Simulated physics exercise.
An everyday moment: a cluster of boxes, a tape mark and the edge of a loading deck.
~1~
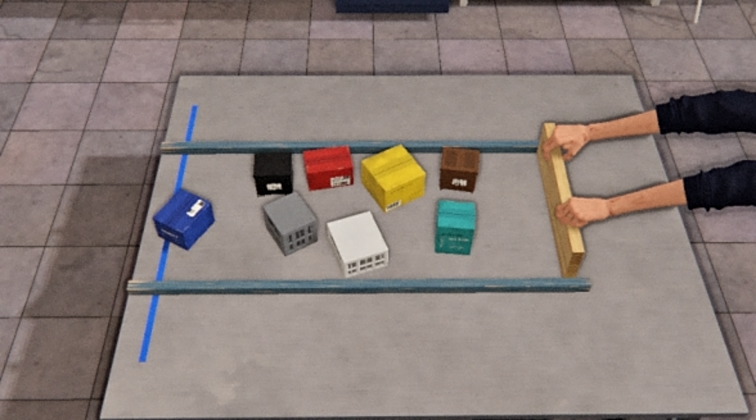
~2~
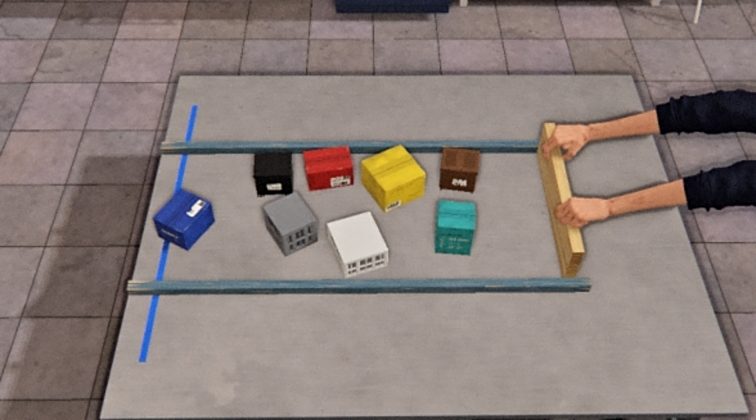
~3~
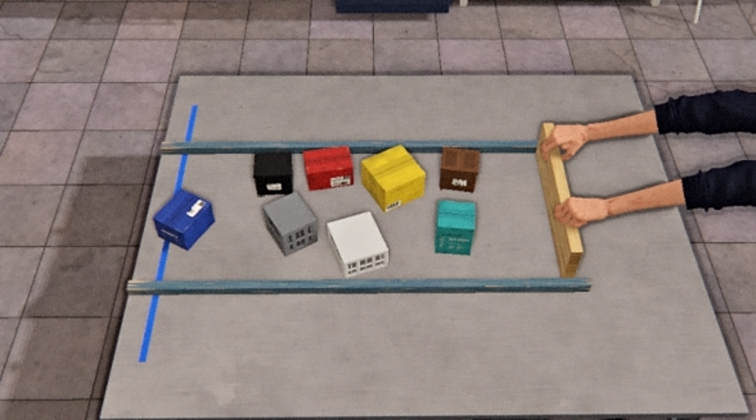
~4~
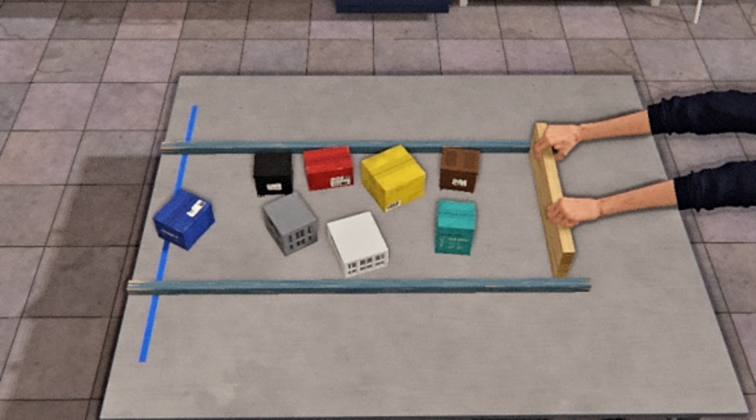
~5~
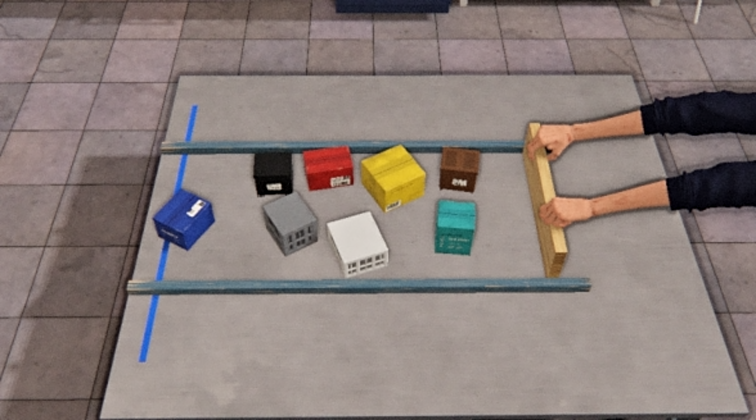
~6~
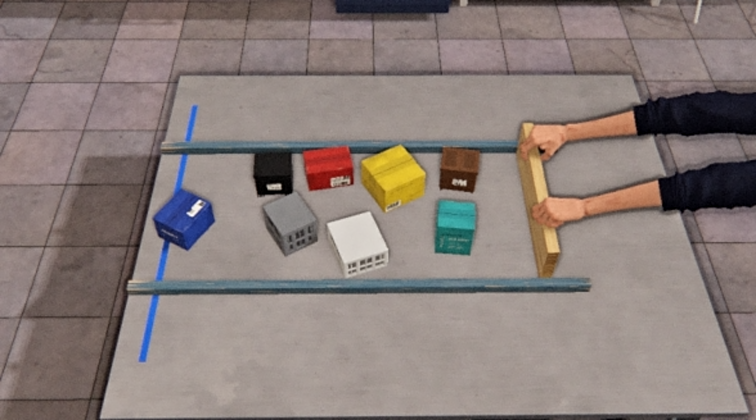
On a grey deck between two rails, a pair of hands slid a wooden plank a short way left toward a cluster of colourful boxes, which all stayed still, the blue one sitting over blue tape.
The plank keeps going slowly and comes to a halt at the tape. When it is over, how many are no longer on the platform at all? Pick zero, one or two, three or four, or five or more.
The answer is five or more.
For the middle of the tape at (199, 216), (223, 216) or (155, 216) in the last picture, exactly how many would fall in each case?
The counts come to 6, then 4, then 8.
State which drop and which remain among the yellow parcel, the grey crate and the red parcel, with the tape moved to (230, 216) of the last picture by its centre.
Looking at each: The yellow parcel remains on top, the grey crate goes off, the red parcel goes off.
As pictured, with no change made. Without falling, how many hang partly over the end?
The overhang total is 2.
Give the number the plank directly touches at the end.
At rest, 2 are in contact.
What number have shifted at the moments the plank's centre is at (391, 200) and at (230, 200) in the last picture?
7 and 8.
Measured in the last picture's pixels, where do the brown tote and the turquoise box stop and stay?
Final positions: Near (158, 174); near (144, 233).
Soon after, none off yet; blue parcel at rest near (184, 220); black tote moved about its own width near (238, 172); grey crate moved a little near (280, 222).
At rest, the number that fall off is five or more; fallen, yellow parcel, white crate, red parcel, grey crate, black tote and blue parcel.
